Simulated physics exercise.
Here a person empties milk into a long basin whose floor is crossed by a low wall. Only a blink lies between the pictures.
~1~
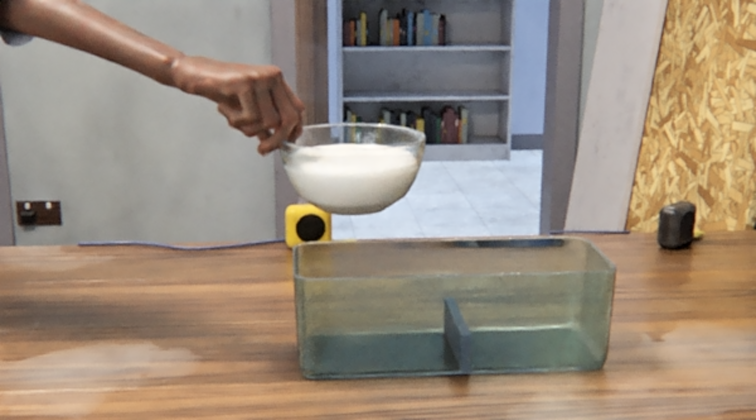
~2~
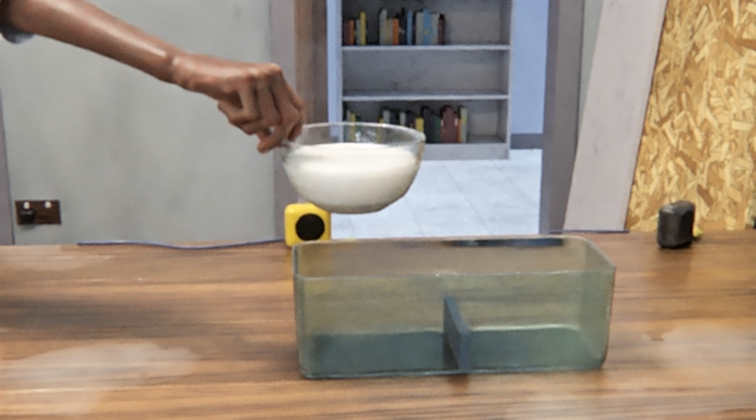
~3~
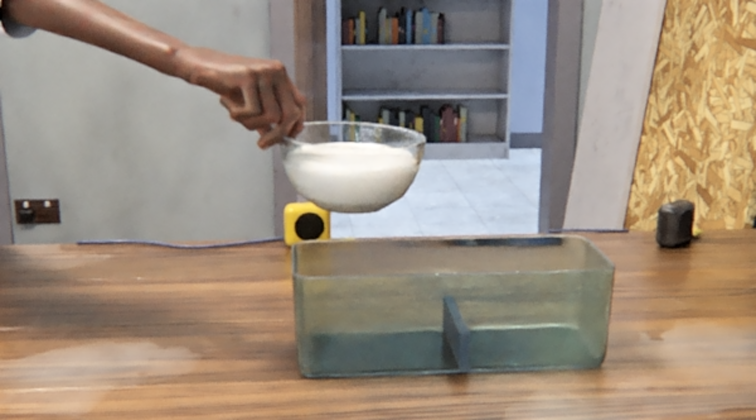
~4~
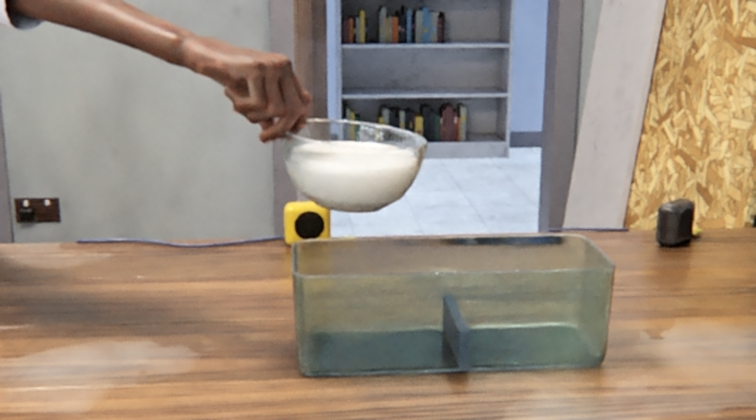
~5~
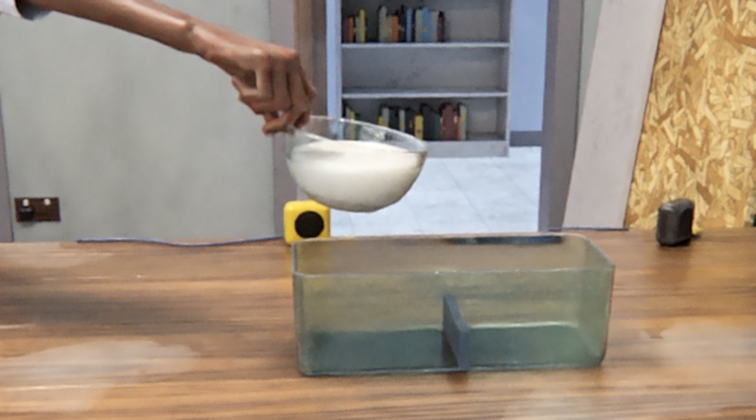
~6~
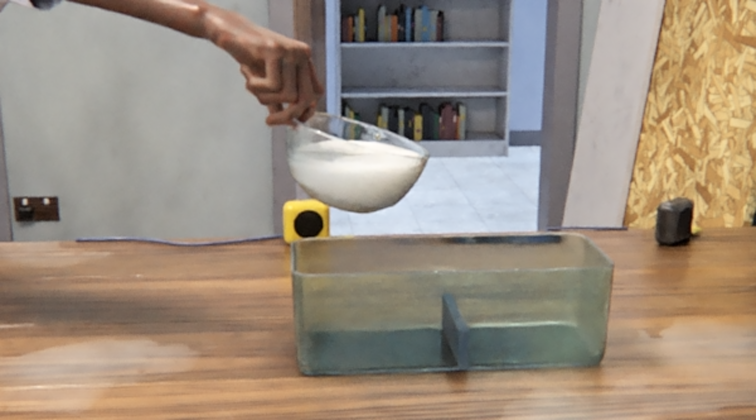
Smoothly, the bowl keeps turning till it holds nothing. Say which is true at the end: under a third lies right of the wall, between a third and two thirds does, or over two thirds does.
Between a third and two thirds lies right of the wall.
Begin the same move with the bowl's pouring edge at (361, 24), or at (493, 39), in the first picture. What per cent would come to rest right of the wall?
First try 10 %, second try 90 %.
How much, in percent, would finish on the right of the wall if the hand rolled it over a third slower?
Around 65 percent ends up there.
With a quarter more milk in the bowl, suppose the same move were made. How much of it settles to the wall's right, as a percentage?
It should come out close to 60 per cent.
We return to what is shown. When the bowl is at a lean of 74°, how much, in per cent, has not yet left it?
It still holds close to 45 per cent at that lean.
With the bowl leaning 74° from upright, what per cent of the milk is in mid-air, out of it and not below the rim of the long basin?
I'd put it at roughly 30 percent of it.
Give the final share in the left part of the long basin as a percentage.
Close to 45 per cent.
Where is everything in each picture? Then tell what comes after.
It leans 0°; its right rim is at (424, 137); the milk meets the walls at (285, 157) and (418, 155); the long basin's rim runs from (294, 262) to (601, 255); the wall's top is at (457, 316), in the first picture.
It leans 1°; its right rim is at (423, 137); the milk meets the walls at (285, 157) and (417, 155), in the second picture.
It leans 3°; its right rim is at (424, 139); the milk meets the walls at (285, 155) and (417, 155), in the third picture.
It leans 6°; its right rim is at (425, 142); the milk meets the walls at (286, 153) and (418, 156), in the fourth picture.
It leans 11°; its right rim is at (427, 148); the milk meets the walls at (288, 152) and (421, 156), in the fifth picture.
It leans 17°; its right rim is at (427, 155); the milk meets the walls at (289, 152) and (423, 156), in the sixth picture.
A moment on, the bowl is tipped part way and 44 per cent is still to pour, 3 is left of the wall and 21 right of it.
Next, the bowl is tipped right over and 3 per cent is still to pour, 38 is left of the wall and 55 right of it.
Then the bowl is tipped right over and 0 per cent is still to pour, 44 is left of the wall and 55 right of it.
Later the bowl is tipped right over and 0 per cent is still to pour, 44 is left of the wall and 55 right of it.
Finally, 44 per cent lies left of the wall, 55 right of it and 1 outside.
